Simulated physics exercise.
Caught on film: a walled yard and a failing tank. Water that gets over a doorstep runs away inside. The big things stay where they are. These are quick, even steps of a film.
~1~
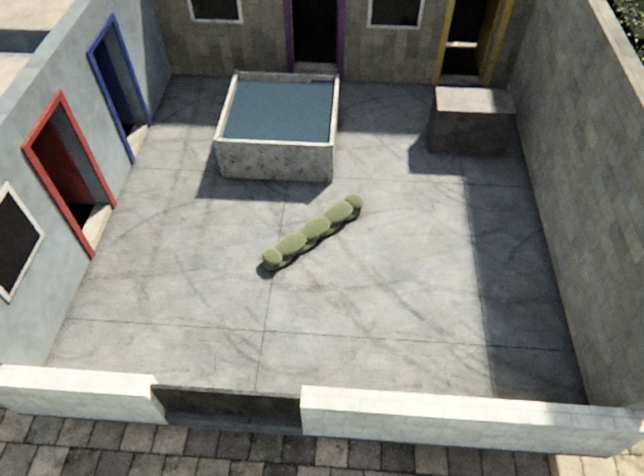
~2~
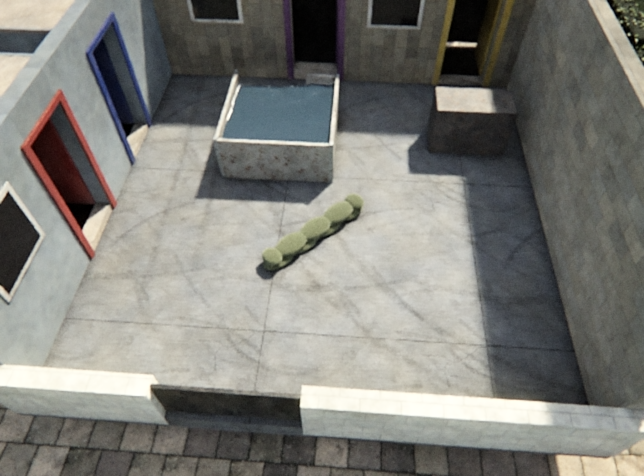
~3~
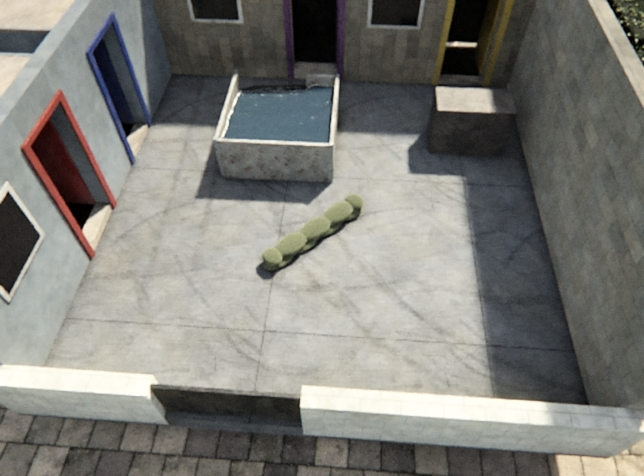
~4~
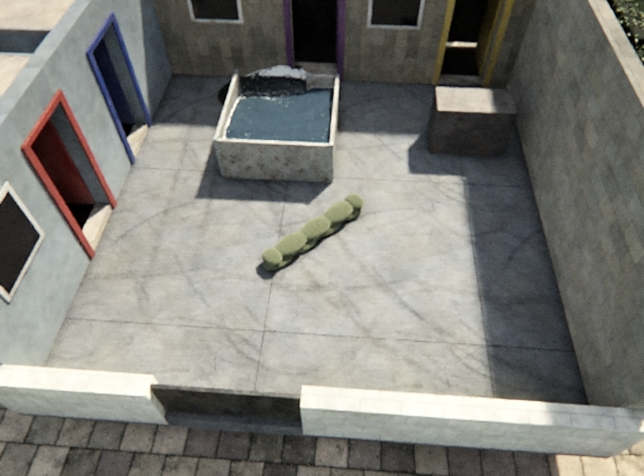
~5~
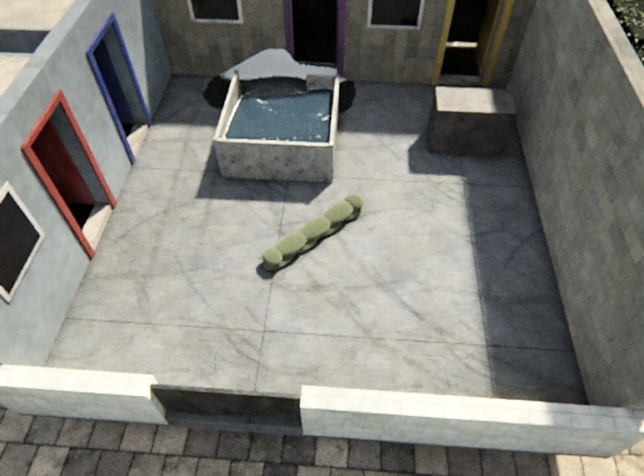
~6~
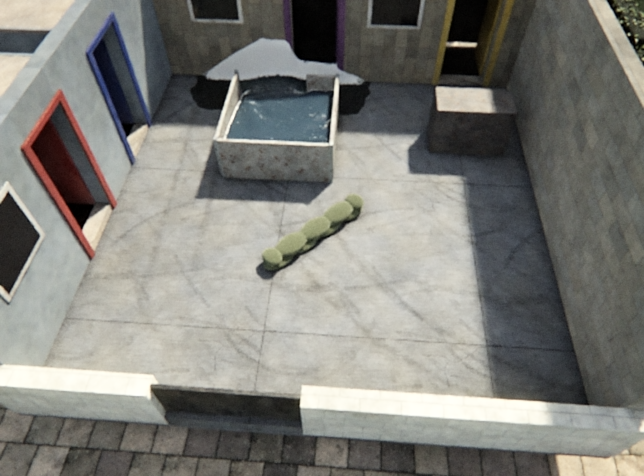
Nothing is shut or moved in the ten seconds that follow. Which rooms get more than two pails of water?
In the end: The yellow door takes more than that; the purple door takes more than that; the red door stays under that; the blue door stays under that.
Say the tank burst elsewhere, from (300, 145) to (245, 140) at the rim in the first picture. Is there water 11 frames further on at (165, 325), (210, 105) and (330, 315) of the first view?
In that order: Covered, not flooded, under water.
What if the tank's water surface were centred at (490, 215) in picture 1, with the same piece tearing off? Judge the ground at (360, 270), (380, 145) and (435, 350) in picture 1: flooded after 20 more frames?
In turn: Clear, wet, free of water.
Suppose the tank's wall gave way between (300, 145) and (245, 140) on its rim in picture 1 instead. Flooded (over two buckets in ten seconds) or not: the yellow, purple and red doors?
Yellow door takes less, purple door lets less in, red door lets less in.
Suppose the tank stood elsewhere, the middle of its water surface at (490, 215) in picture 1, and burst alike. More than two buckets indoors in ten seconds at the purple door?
One by one: Purple is under.
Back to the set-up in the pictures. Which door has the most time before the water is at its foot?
The red one.
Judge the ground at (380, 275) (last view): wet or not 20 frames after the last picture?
Answer: Dry.
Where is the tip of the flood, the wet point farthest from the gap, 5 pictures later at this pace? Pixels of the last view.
At about (450, 90).
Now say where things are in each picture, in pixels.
In the first frame, the open tank at (281, 110) is whole and still.
In the second frame, water pours out on the open tank's far side and has run to a hidden place.
In the third frame, the front is at a hidden place, out from the gap on the open tank's far side.
In the fourth frame, the front is at a hidden place, out from the gap on the open tank's far side.
In the fifth frame, water pours out on the open tank's far side and has run to (349, 82).
In the sixth frame, water pours out on the open tank's far side and has run to (367, 83).
A moment on, water covers 10 % of the floor; the yellow door not reached, the purple door over two buckets in, the red door not reached, the blue door not reached.
Next, water covers 25 % of the floor; the yellow door wet at the sill, nothing in, the purple door far over two buckets in, the red door not reached, the blue door wet at the sill, nothing in.
Then, water covers 50 % of the floor; the yellow door wet at the sill, nothing in, the purple door far over two buckets in, the red door wet at the sill, nothing in, the blue door wet at the sill, nothing in.
Later, water covers 80 % of the floor; the yellow door over two buckets in, the purple door far over two buckets in, the red door wet at the sill, nothing in, the blue door under two buckets in.
In the end, water covers 95 % of the floor; the yellow door over two buckets in, the purple door far over two buckets in, the red door wet at the sill, nothing in, the blue door under two buckets in.
